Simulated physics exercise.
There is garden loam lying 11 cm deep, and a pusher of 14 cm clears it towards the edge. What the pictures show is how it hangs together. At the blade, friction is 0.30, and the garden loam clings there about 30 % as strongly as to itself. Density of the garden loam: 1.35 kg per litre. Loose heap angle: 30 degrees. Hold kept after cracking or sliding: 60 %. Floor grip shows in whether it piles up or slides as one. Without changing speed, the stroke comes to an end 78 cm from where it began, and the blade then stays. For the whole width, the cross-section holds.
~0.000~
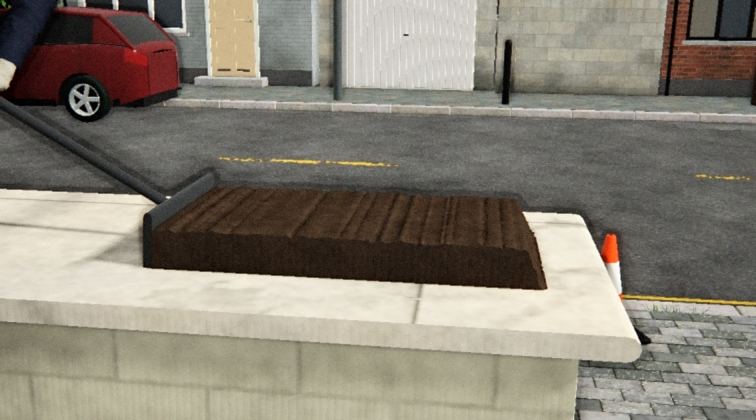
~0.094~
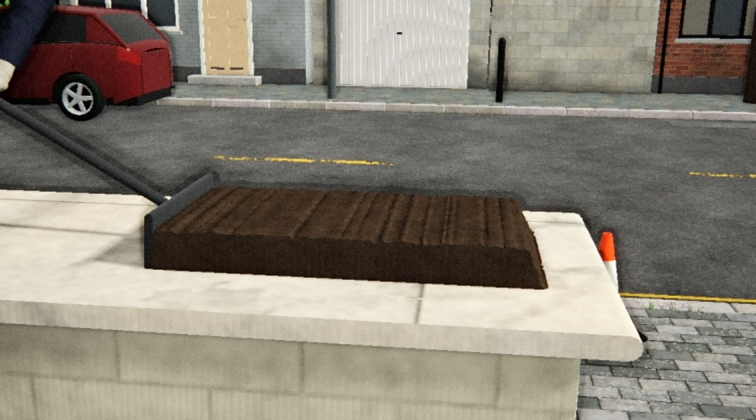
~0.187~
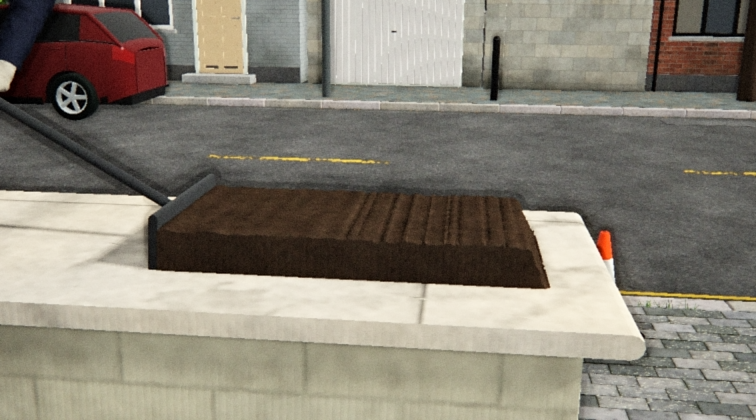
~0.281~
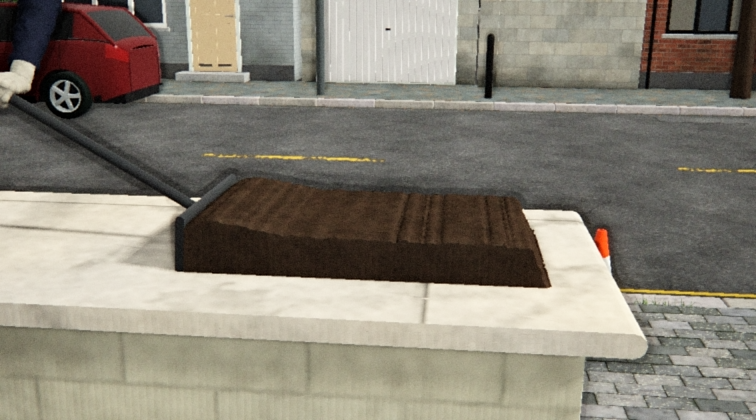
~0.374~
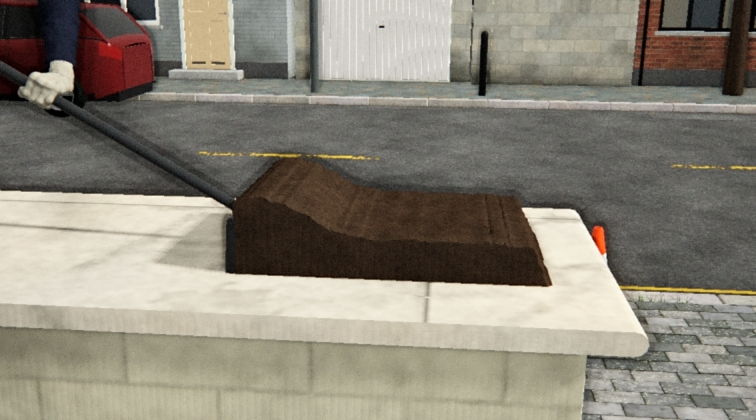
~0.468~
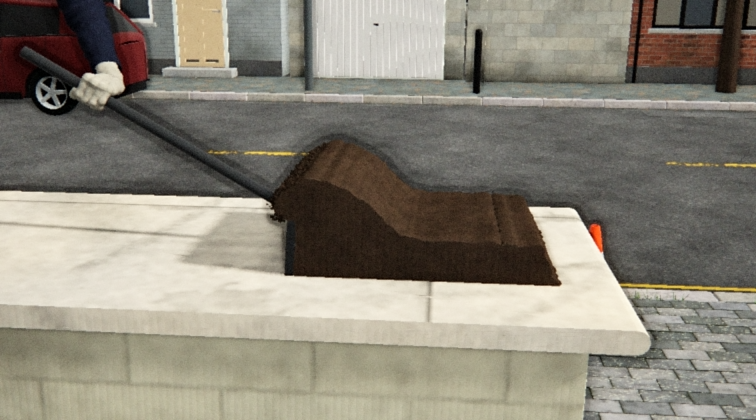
In the video, a gloved hand on a long handle pushes a dark blade rightward along a pale stone ledge beside a street, and the flat slab of brown soil bunches into a rising mound against the blade.
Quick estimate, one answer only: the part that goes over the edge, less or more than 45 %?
I would say more.
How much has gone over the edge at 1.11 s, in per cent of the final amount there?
It is roughly 70 percent.
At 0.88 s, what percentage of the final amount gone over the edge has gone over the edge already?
10 per cent.
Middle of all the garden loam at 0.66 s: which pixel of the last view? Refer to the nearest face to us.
Around (485, 246).
After 0.66 s, 0 % has gone over the edge and 9 % has spilled back over the blade.
After 0.88 s, 5 % has gone over the edge and 7 % has spilled back over the blade.
After 1.11 s, 37 % has gone over the edge and 7 % has spilled back over the blade.
After 1.33 s, 54 % has gone over the edge and 7 % has spilled back over the blade.
After 1.58 s, at the end, 55 % has gone over the edge and 7 % has spilled back over the blade.
